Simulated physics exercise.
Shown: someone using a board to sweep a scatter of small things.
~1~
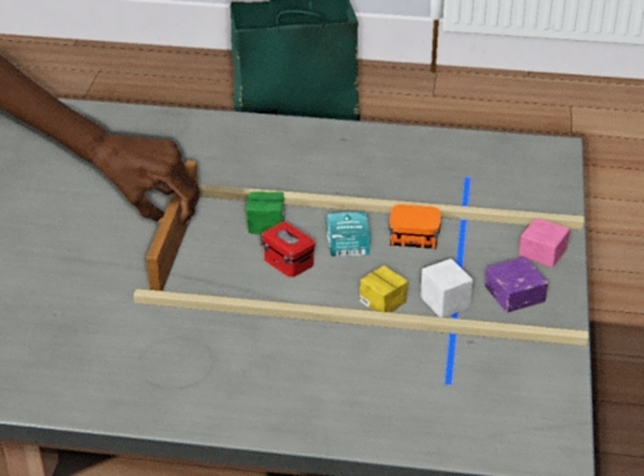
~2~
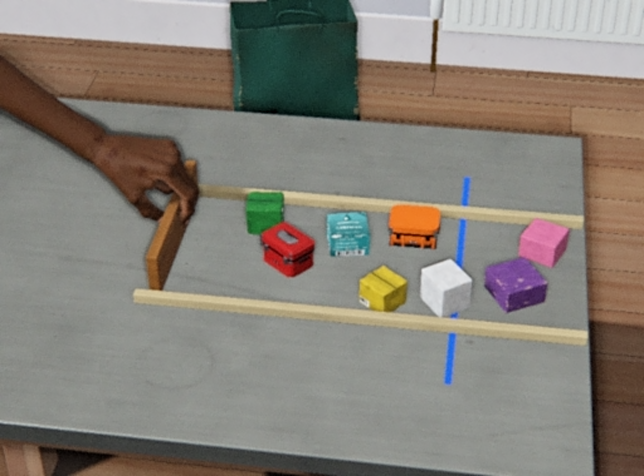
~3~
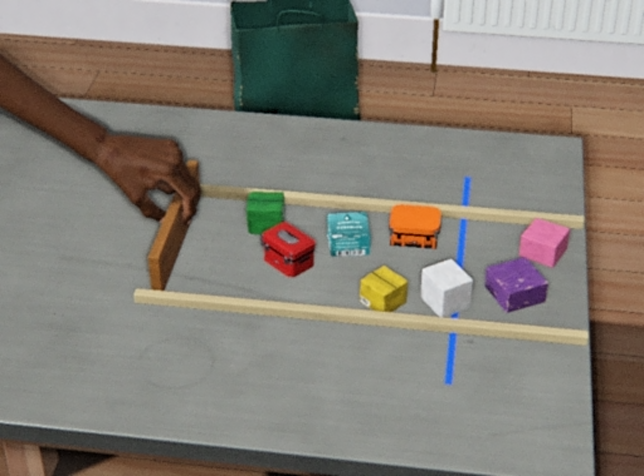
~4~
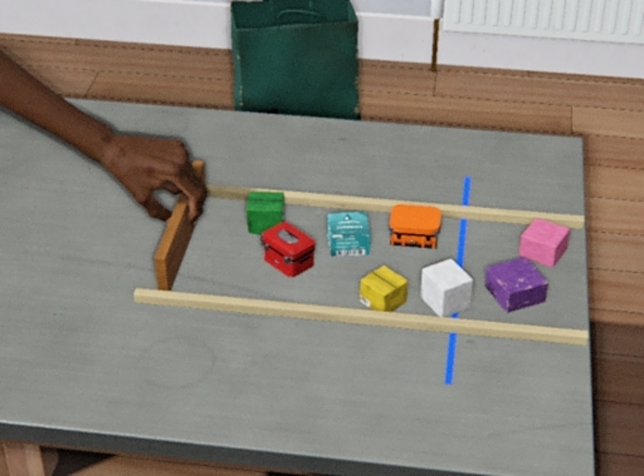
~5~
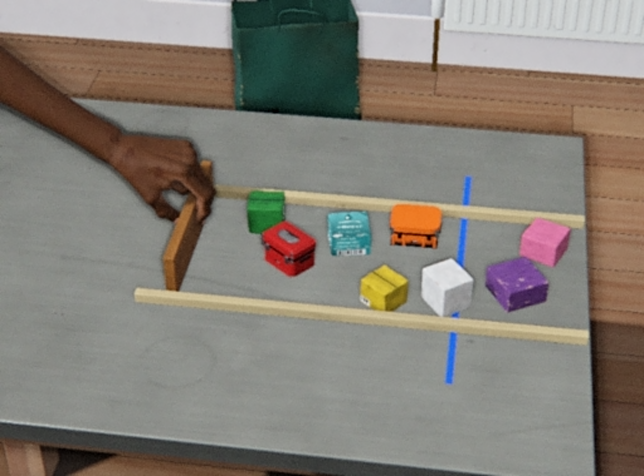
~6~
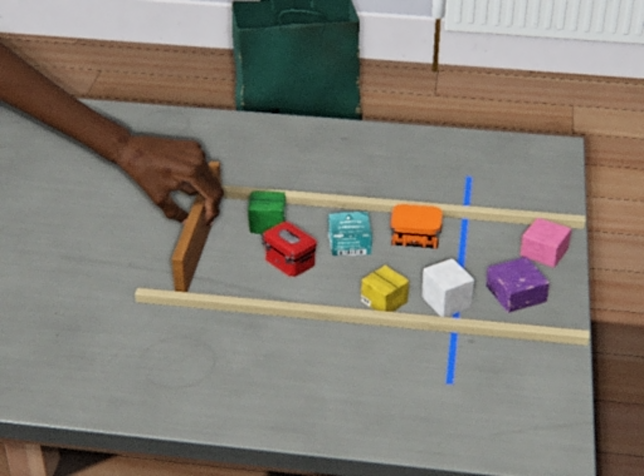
A hand sliding a wooden board slightly right between two pale strips on a grey table, the scattered colourful blocks staying still.
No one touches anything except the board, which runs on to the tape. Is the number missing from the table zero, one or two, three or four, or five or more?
It is zero.
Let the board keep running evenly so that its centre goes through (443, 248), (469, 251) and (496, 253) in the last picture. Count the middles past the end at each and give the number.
0; 0; 1.
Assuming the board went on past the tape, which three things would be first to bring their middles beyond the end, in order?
It goes the pink block, followed by the purple block, and then the orange case.
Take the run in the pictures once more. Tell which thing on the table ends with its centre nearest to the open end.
Result - the pink block.
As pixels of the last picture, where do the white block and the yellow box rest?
In the last picture the white block sits around (509, 302) and the yellow box around (473, 306).
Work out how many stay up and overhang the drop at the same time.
The answer comes to 0.
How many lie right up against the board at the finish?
3 of them.
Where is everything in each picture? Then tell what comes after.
The first picture shows pink block (544, 243); purple block (516, 285); white block (446, 288); board (175, 226); tape (459, 270).
The second picture shows purple block (516, 285); orange case (414, 227).
The third picture shows white block (446, 289); red case (289, 250).
The fourth picture shows pink block (545, 242); turquoise box (349, 234).
The fifth picture shows purple block (517, 284); yellow box (384, 291).
The sixth picture shows pink block (546, 242); purple block (517, 284); white block (448, 288); board (199, 227); tape (460, 269).
Early on, none off yet; pink block at rest near (546, 242); purple block at rest near (517, 284); white block at rest near (448, 288).
Finally, the number that fall off is zero.
